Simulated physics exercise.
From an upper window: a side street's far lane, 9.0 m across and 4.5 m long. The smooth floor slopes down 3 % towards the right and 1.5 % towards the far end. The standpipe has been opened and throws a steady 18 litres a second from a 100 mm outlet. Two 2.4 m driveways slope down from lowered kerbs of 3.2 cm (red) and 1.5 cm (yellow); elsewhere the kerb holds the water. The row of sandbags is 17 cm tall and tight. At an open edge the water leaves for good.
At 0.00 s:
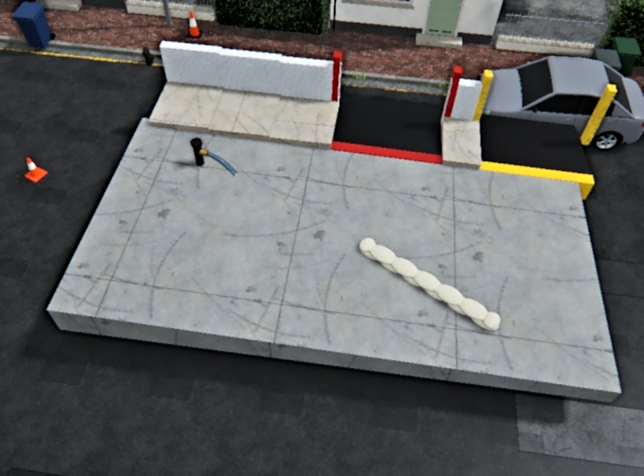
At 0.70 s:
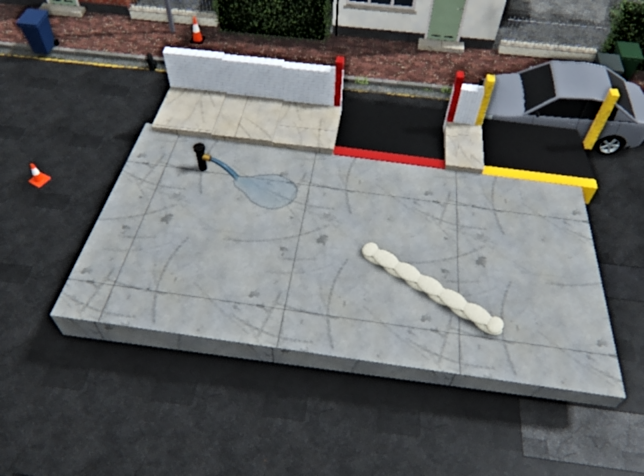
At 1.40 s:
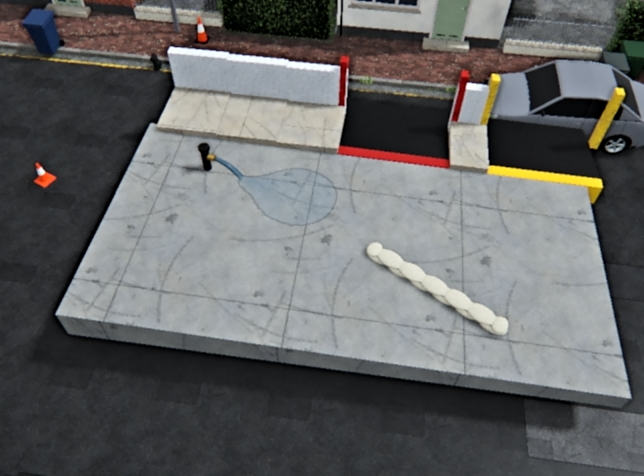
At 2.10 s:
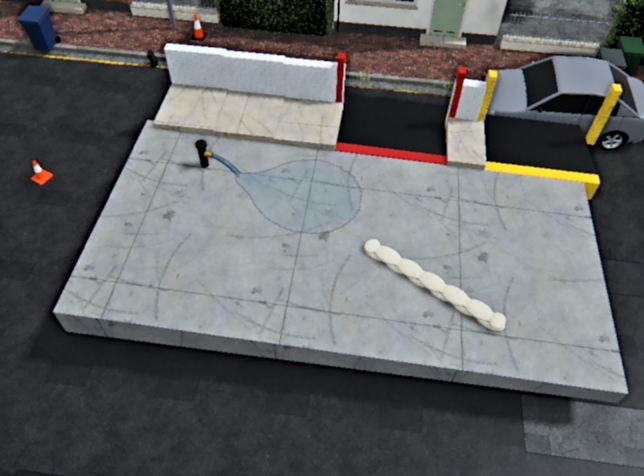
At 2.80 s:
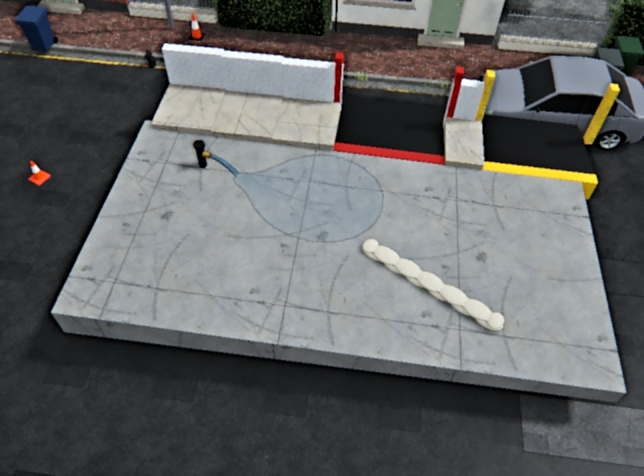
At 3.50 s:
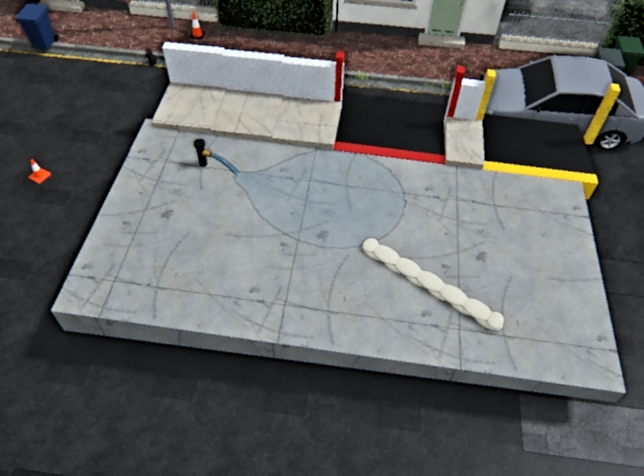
A large pale grey slab with faint cracks and curved marks lies across a dark street, seen from above at an angle. A black spout stands at its upper left, a cream twisted rope-like bar lies right of centre, and white barriers, red and yellow edging and a silver car line the far side. Clear bluish water spreads rightward from the spout in a widening teardrop, while the view shifts very slightly.
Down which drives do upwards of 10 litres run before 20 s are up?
Within that time: At the red drive it stays under the limit; at the yellow drive it exceeds the limit.
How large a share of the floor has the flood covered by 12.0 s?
Near 35 per cent is wet.
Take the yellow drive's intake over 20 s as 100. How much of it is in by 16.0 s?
Some 60 per cent by then.
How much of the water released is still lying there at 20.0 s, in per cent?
About 56 per cent.
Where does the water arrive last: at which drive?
Last comes the yellow one.
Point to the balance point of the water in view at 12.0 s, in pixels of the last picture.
Near (412, 203).
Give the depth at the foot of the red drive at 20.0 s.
Roughly 2.0 cm deep.
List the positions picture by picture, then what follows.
In the first frame, the jet has just started at (215, 157); the ground is still dry.
The second frame shows the jet leaves at (218, 162); the sheet reaches (294, 197), 1.9 m away, and wets 0.8 m2.
The third frame shows the jet leaves at (223, 162); the sheet reaches (333, 204), 2.6 m away, and wets 2.0 m2.
The fourth frame shows the jet leaves at (220, 159); the sheet reaches (357, 208), 3.2 m away, and wets 3.3 m2.
The fifth frame shows from the spout at (218, 159) the water has spread over 4.6 m2; its tip is at (380, 209), and it is 1.1 cm deep on average.
The sixth frame shows from the spout at (219, 158) the water has spread over 6.0 m2; its tip is at (401, 213), and it is 1.0 cm deep on average.
After 5.0 s water covers 20 % of the floor and is deepest (3 cm) near (248, 182); red drive 1 cm at the lowered kerb, 0 L in, yellow drive not reached.
After 8.0 s water covers 25 % of the floor and is deepest (3 cm) near (248, 182); red drive 1.8 cm at the lowered kerb, 0 L in, yellow drive 0.84 cm at the lowered kerb, 0 L in.
After 12.0 s water covers 35 % of the floor and is deepest (3 cm) near (248, 182); red drive 1.8 cm at the lowered kerb, 0 L in, yellow drive 2.4 cm at the lowered kerb, 3 L in.
After 16.0 s water covers 35 % of the floor and is deepest (3 cm) near (248, 182); red drive 1.8 cm at the lowered kerb, 0 L in, yellow drive 2.5 cm at the lowered kerb, 11 L in.
After 20.0 s water covers 35 % of the floor and is deepest (3 cm) near (248, 182); red drive 1.8 cm at the lowered kerb, 0 L in, yellow drive 2.5 cm at the lowered kerb, 18 L in.
